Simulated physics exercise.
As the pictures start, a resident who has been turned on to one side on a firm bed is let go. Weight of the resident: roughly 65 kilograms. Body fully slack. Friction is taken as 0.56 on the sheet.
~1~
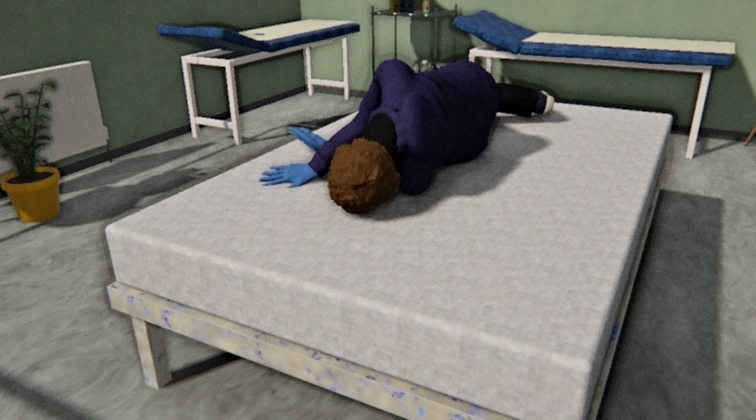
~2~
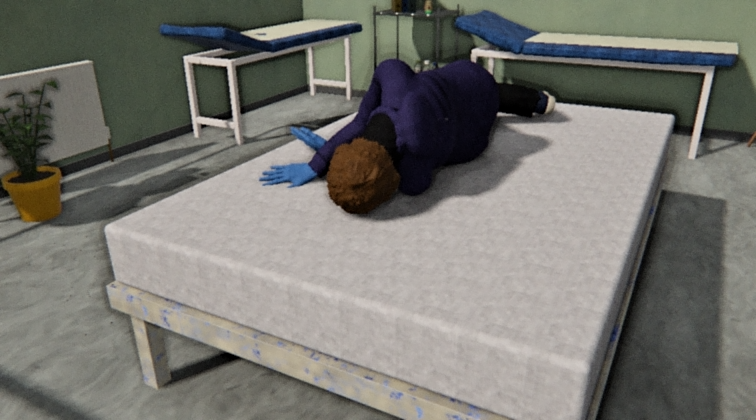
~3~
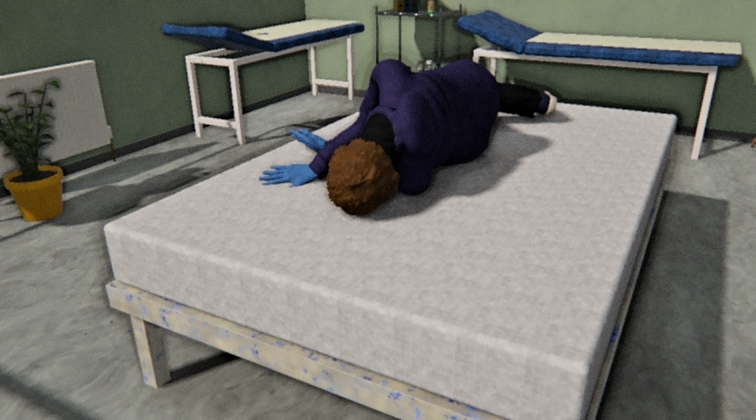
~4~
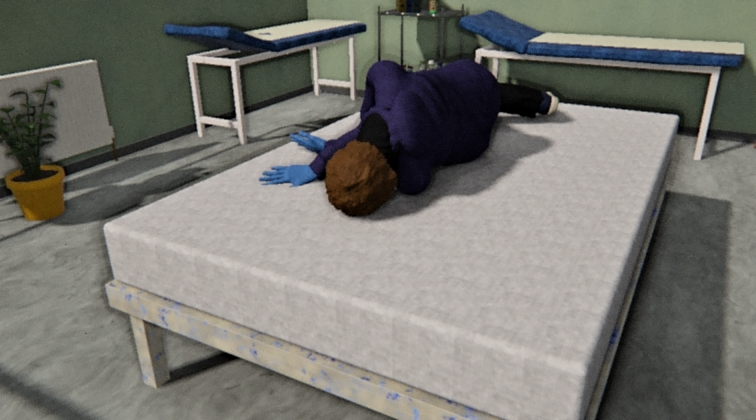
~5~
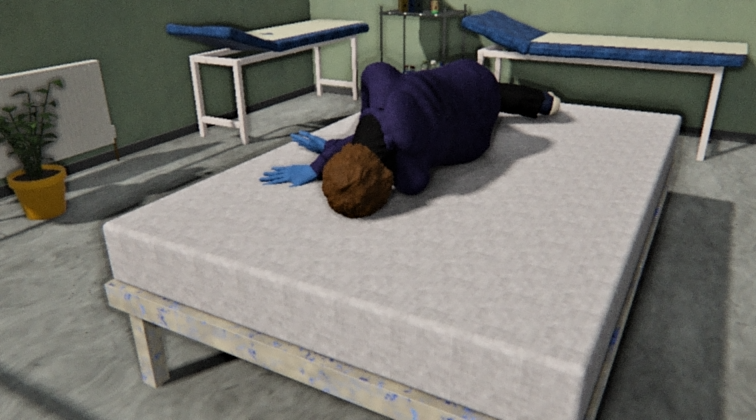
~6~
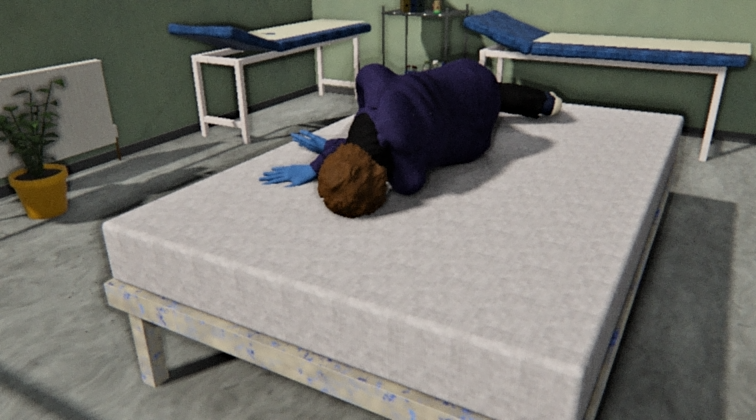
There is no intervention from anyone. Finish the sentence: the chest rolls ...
... towards the front.
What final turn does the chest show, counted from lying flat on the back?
I'd say close to 140 degrees from flat.
Then, 0.27 s after the last picture the chest is turned 125° from lying flat on the back, near (379, 133) in the last picture's view.
Then, 0.67 s after the last picture the chest is turned 130° from lying flat on the back, near (375, 134) in the last picture's view.
Then, 1.27 s after the last picture the chest is turned 135° from lying flat on the back, near (374, 134) in the last picture's view.
In the final state, chest rolls forwards.
